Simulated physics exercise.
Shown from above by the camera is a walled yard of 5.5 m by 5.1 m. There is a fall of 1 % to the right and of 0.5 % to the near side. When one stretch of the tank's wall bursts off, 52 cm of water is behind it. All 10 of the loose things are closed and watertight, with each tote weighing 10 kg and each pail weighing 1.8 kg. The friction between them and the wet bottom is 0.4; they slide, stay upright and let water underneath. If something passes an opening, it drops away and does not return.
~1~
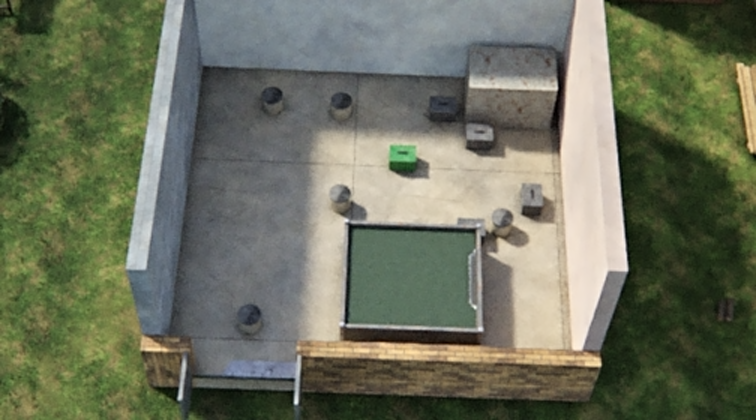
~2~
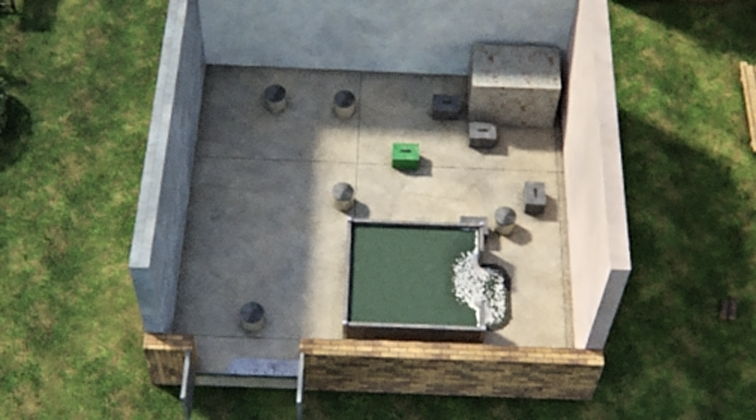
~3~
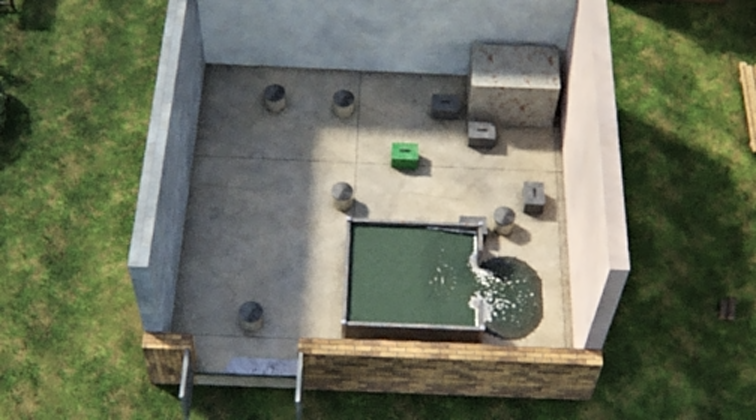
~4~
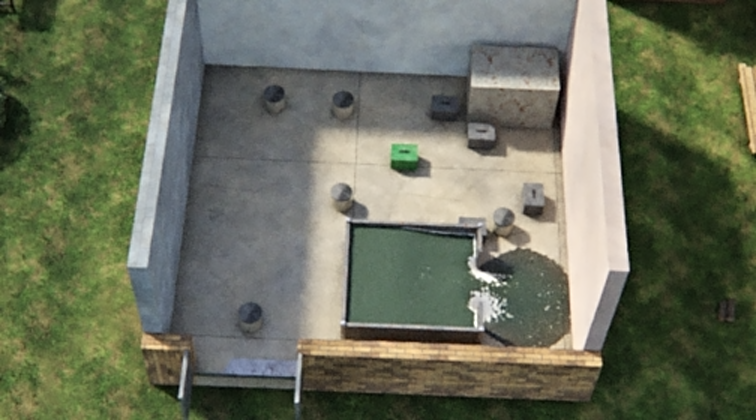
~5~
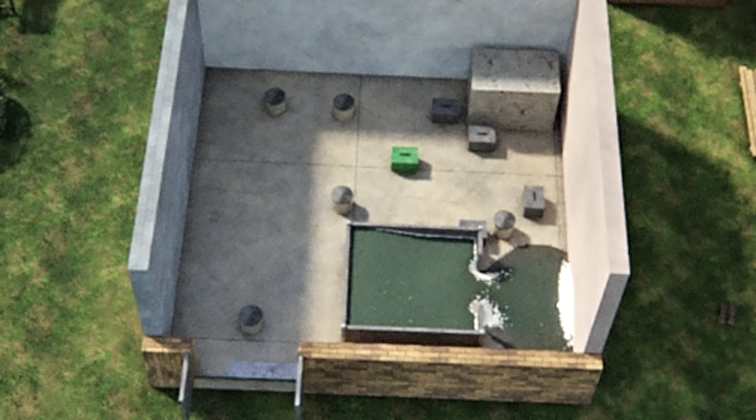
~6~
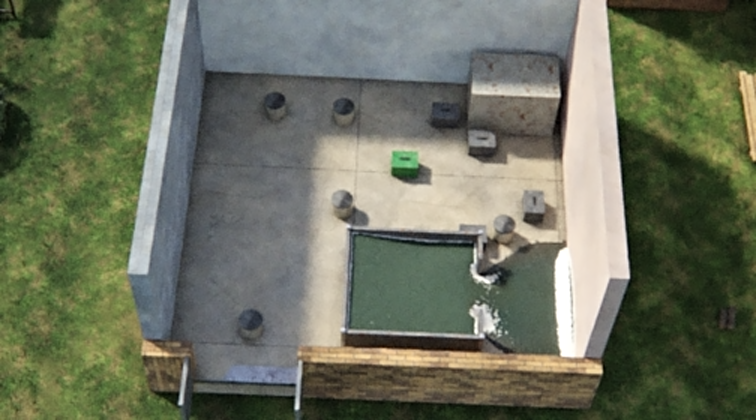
Water bursting through the right side of a tank in a walled yard, spreading across the floor to the right-hand wall.
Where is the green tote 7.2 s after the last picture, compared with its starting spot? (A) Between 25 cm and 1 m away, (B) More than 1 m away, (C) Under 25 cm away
(A) Between 25 cm and 1 m away.
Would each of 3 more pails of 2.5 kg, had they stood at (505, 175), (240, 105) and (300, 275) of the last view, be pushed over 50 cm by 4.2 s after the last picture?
In the order listed: Across the line; behind the line; behind the line.
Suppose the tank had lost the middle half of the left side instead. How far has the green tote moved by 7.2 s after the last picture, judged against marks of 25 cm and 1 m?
The green tote remains where it was.
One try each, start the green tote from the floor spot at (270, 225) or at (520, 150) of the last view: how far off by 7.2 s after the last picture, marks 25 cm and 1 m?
Results, in order: Essentially stationary, then borne far off.
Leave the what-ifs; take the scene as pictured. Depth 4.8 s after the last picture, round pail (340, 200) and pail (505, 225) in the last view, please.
Depths: Near 1 cm, then near 3 cm.
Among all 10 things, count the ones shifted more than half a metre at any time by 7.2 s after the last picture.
The total is 6.
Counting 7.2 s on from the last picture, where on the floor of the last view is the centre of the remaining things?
Close to pixel (357, 182).
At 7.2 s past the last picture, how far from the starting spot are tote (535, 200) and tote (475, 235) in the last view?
The first ends 140 cm from its start, the second 0 cm.
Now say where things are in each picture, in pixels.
The first picture shows the green tote at (403, 153), on the bottom; water covers 2.9 m2; 0 of 10 have shifted.
The second picture shows the green tote at (406, 151), on the bottom; water covers 3.3 m2; 0 of 10 have shifted.
The third picture shows the green tote at (405, 151) rests on the ground; water covers 3.8 m2; 0 of 10 have shifted.
The fourth picture shows the green tote at (404, 152), on the bottom; 4.6 m2 under water; 0 of 10 have shifted.
The fifth picture shows the green tote at (405, 155) rests on the ground; 4.9 m2 under water; 0 of 10 have shifted.
The sixth picture shows the green tote at (405, 159), on the bottom; 5.1 m2 under water; 0 of 10 have shifted.
Then, 0.9 s after the last picture the green tote is near (405, 159), 0.0 m from its start, aground; 0 of 10 are out; 0 afloat.
Then, 2.8 s after the last picture the green tote is near (405, 159), 0.0 m from its start, aground; 0 of 10 are out; 0 afloat.
Then, 4.8 s after the last picture the green tote is near (395, 163), 0.2 m from its start, aground; 0 of 10 are out; 2 afloat.
Then, 7.2 s after the last picture the green tote is near (373, 183), 0.6 m from its start, aground; 0 of 10 are out; 5 afloat.
